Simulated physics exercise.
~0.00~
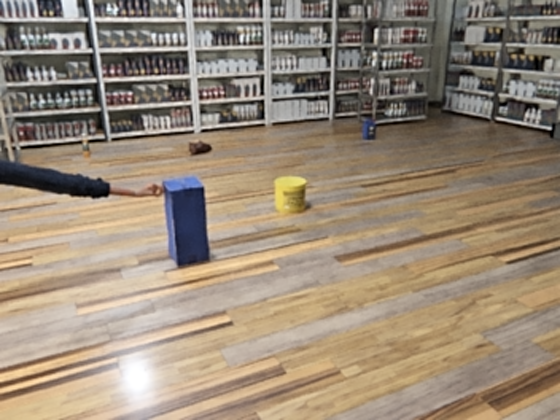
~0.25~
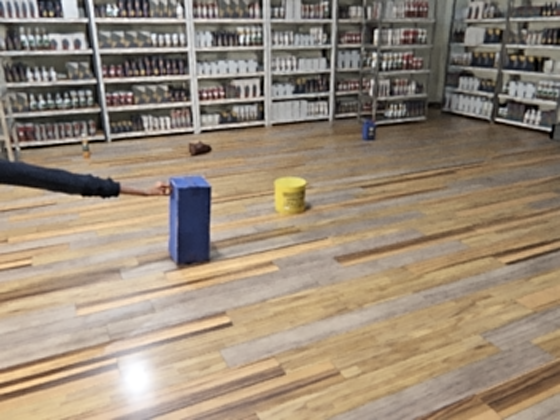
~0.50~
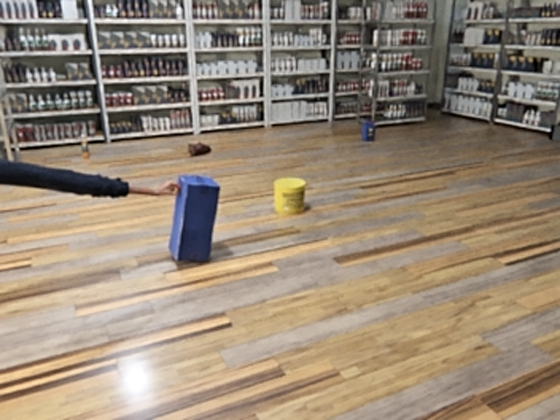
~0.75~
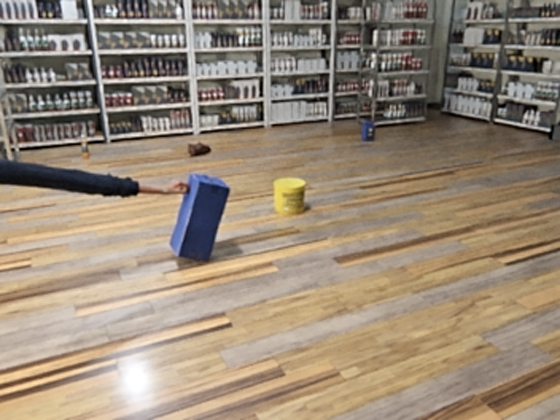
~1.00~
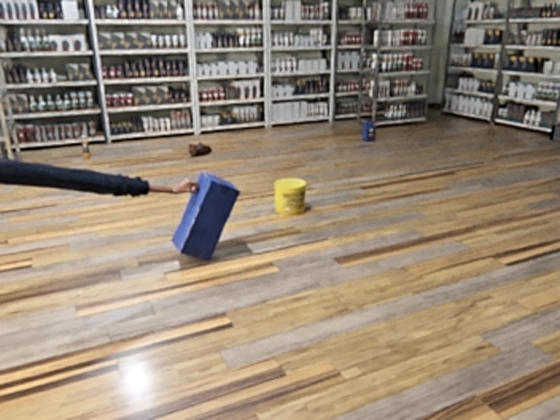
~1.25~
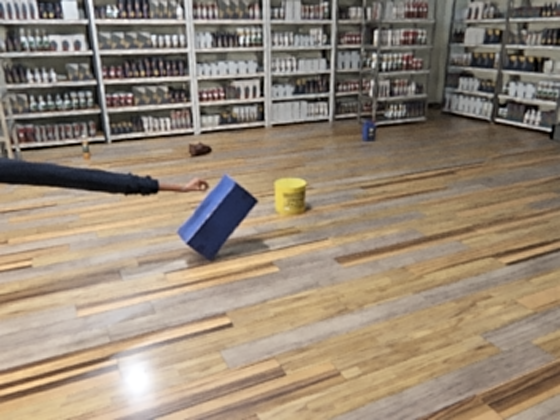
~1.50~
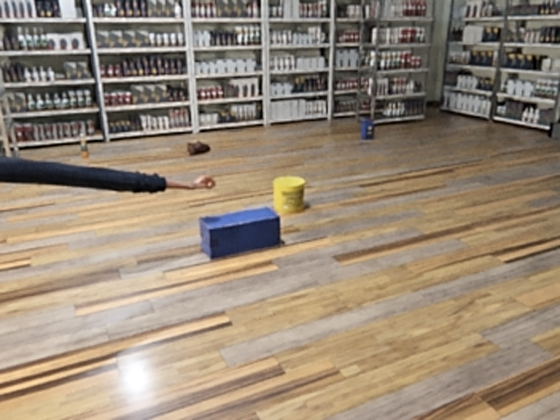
On a wooden floor before stocked shelves, an outstretched hand pushing an upright blue box rightward until it topples onto its side.
